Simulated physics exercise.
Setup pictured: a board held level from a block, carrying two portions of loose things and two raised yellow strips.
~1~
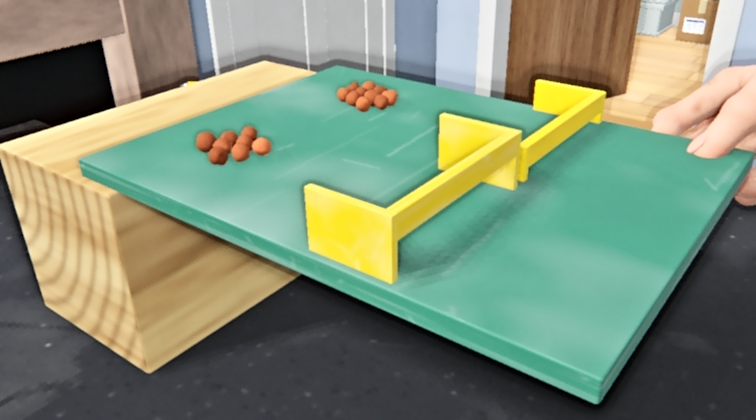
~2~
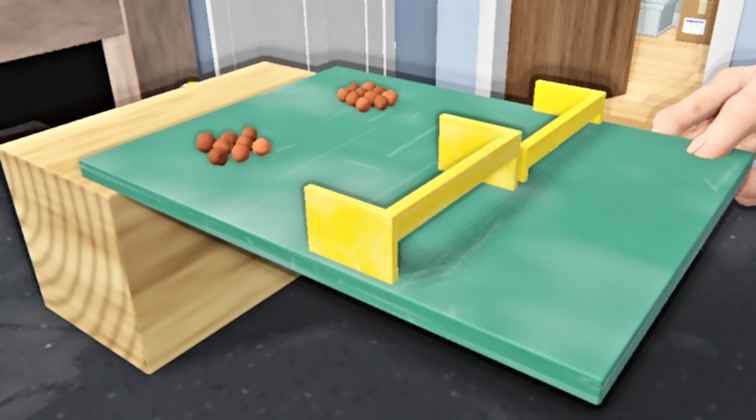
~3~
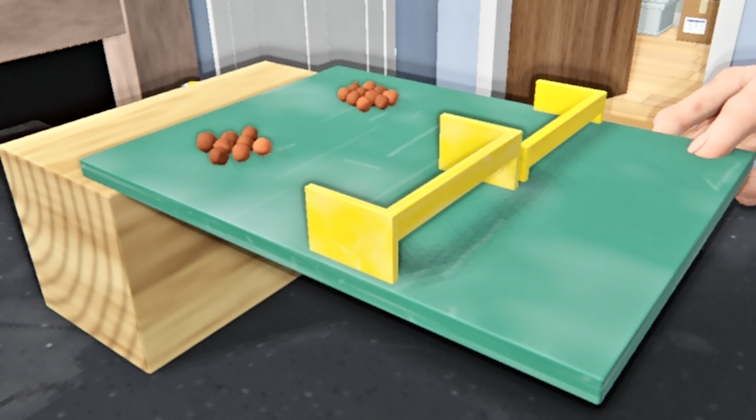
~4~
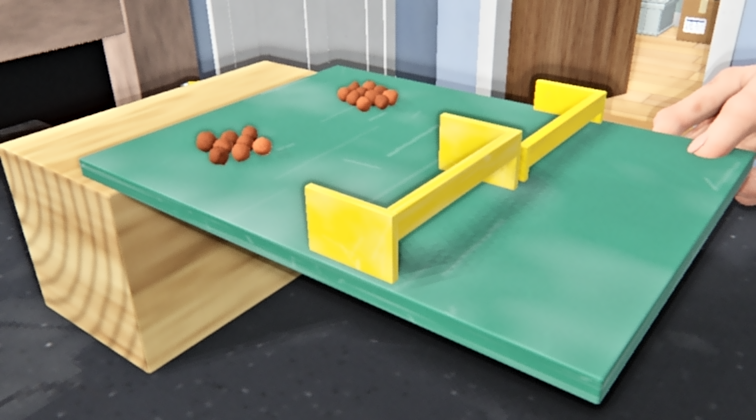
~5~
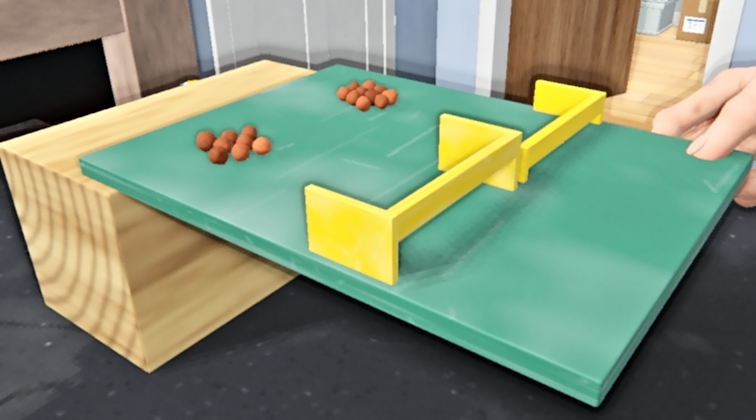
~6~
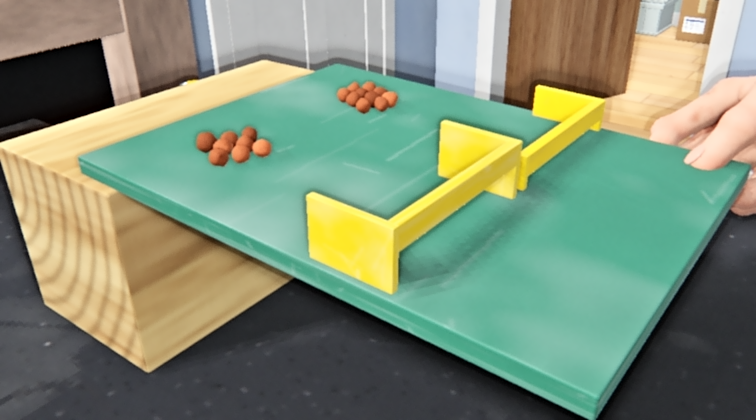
Green board with clay pellets and yellow strips staying nearly still on a wooden block, its hand-held right end dipping slightly.
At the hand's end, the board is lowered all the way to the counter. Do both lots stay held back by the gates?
The near portion carries on; the far portion is halted.
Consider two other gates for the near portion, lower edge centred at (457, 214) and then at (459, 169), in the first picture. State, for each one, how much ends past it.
The first gives 0 %, the second 100 %.
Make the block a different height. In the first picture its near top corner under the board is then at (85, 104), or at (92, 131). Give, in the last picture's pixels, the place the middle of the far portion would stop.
Try one: About (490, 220). Try two: About (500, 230).
Then, 0.32 s past the last view, board sloping at 10°; near portion where it was; far portion where it was.
Then, 0.72 s past the last view, board sloping at 21°; near portion on its way down; far portion on its way down.
Then, 1.15 s past the last view, board resting at 28°; near portion all past its gate; far portion has reached its gate.
Finally, board resting at 28°; near portion all past its gate; far portion gathered behind its gate.
